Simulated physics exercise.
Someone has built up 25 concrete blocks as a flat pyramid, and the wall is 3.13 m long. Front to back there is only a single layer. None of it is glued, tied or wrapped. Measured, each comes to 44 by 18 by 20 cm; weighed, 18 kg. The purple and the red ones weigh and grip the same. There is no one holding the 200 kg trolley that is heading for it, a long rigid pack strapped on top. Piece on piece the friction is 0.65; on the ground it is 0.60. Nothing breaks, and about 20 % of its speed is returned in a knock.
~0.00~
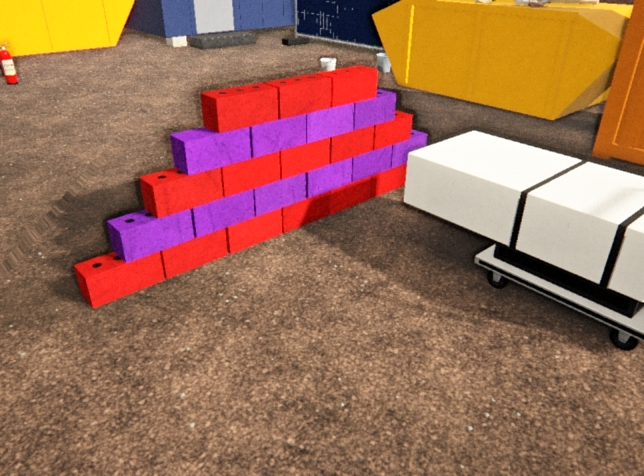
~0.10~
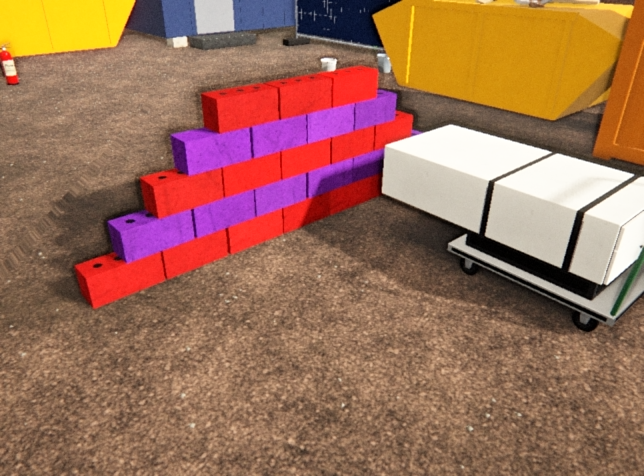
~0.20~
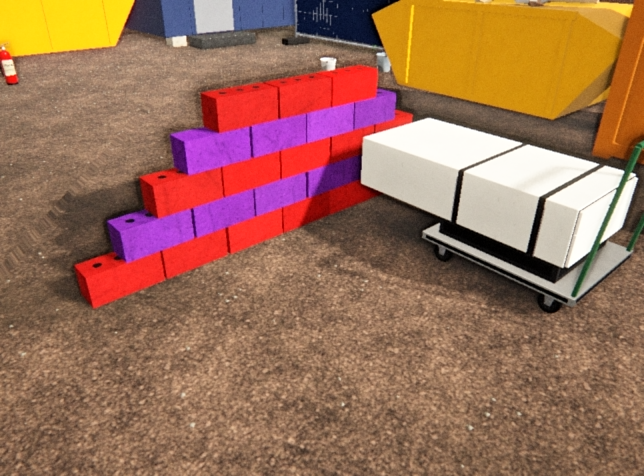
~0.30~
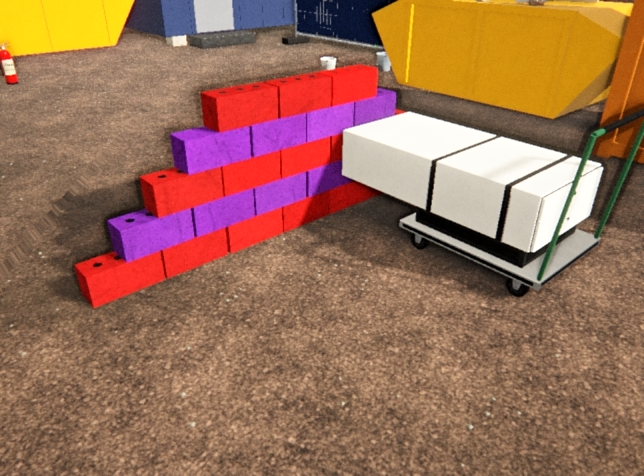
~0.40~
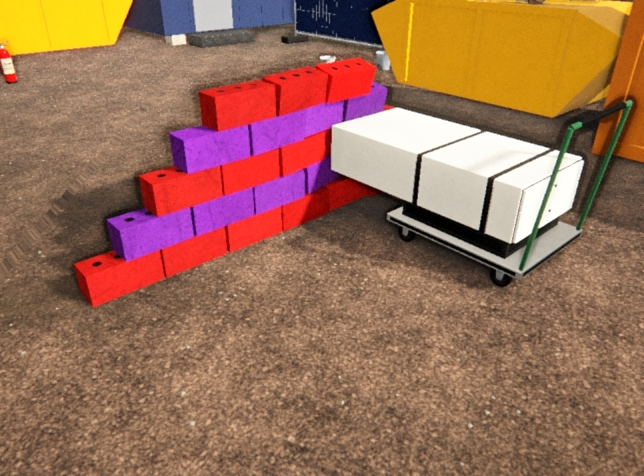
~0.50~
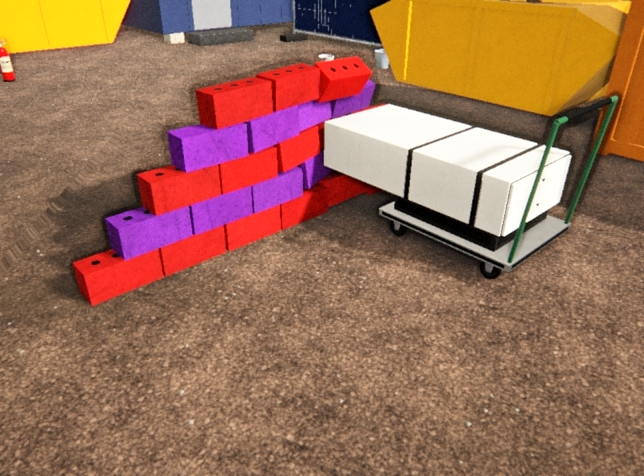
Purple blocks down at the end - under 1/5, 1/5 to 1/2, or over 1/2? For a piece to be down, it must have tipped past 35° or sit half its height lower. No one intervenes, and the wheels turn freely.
Over 1/2.
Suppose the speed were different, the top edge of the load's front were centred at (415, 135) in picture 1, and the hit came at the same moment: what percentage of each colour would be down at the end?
Down at the end: Red 50 per cent, purple 60 per cent.
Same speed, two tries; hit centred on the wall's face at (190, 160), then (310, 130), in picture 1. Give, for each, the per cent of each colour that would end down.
For red it's 30 then 50 per cent, for purple 30 then 60 per cent.
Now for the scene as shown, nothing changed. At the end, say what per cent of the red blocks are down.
Red: 50 per cent.
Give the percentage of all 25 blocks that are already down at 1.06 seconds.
By then 50 per cent.
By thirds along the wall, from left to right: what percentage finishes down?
The left third ends at 0 per cent, the middle at 70 per cent and the right at 70 per cent.
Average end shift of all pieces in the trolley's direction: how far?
Around 35 centimetres.
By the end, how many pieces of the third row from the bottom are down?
Row tally: 3.
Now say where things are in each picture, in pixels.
In the first picture (places mark the middle of the side facing us), load (414, 171) 62 cm short of the wall; top purple block (220, 151); top red block (356, 88); nothing disturbed.
The second picture shows load (391, 163) 42 cm short of the wall; top purple block (220, 151).
The third picture shows load (368, 154) 23 cm short of the wall; top purple block (220, 151).
The fourth picture shows load (349, 146) 29 mm short of the wall; top purple block (220, 150).
The fifth picture shows load (337, 141) 8 cm into the wall's line; top purple block (219, 149); top red block (353, 85) leaning 15°; 11 disturbed, none down.
The sixth picture shows load (330, 137) 16 cm into the wall's line; top purple block (217, 148); top red block (346, 88) leaning 32°; 13 disturbed, none down.
After 0.62 s, load 23 cm past the wall's line, still rolling; 2 of the 10 purple blocks down (4 of 25 in all colours); top purple block unmoved; top red block leaning 60°, 9 cm lower.
After 0.80 s, load 33 cm past the wall's line, still rolling; 3 of the 10 purple blocks down (6 of 25 in all colours); top purple block unmoved; top red block on its side.
After 1.06 s, load 45 cm past the wall's line, still rolling; 6 of the 10 purple blocks down (13 of 25 in all colours); top purple block unmoved; top red block on its side.
After 1.52 s, load 62 cm past the wall's line, still rolling; 6 of the 10 purple blocks down (13 of 25 in all colours); top purple block unmoved; top red block on its side.
At rest (3.0 s), load 64 cm past the wall's line, stopped; 6 of the 10 purple blocks down (13 of 25 in all colours); top purple block unmoved; top red block on its side. That is 60 per cent. As the last picture would show them, middles, top purple block near (209, 144), top red block near (307, 94).
